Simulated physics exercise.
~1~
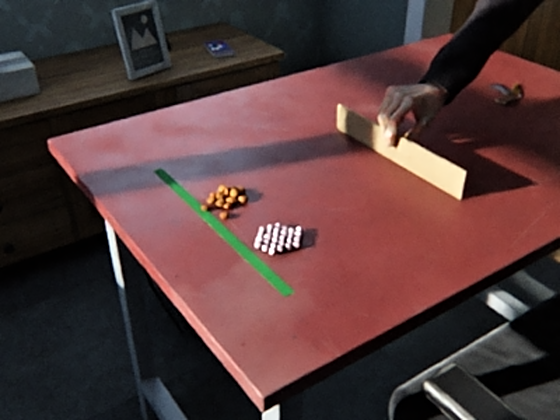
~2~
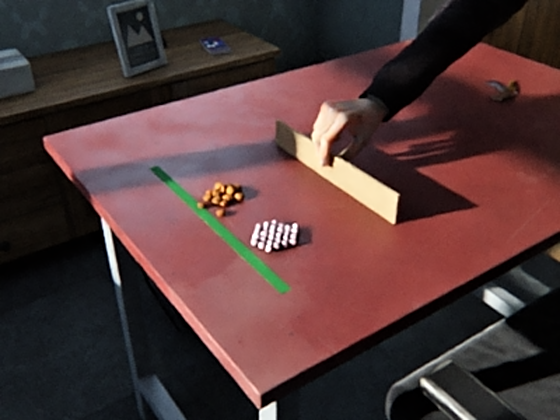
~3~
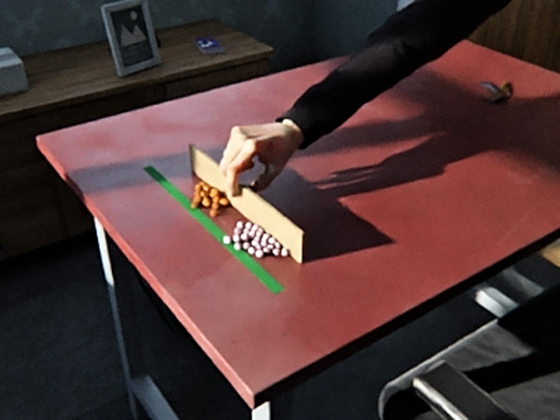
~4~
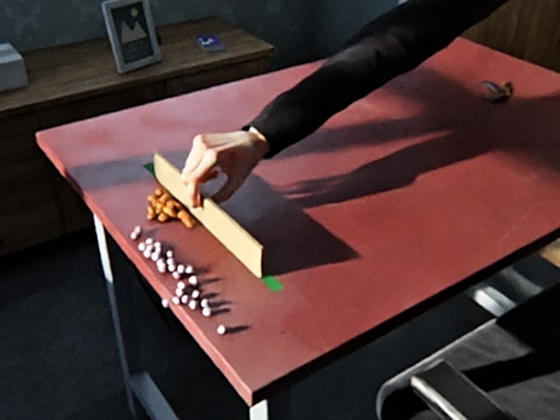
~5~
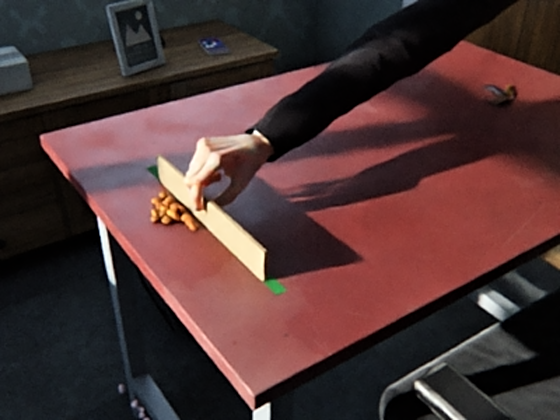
The footage shows a hand sliding an upright piece of card leftward across a red table, pushing small orange-brown pieces and pale round pieces towards the end. The card stops at the green tape; the pale pieces scatter onward and all go over the edge, while the orange-brown ones stay on the table.
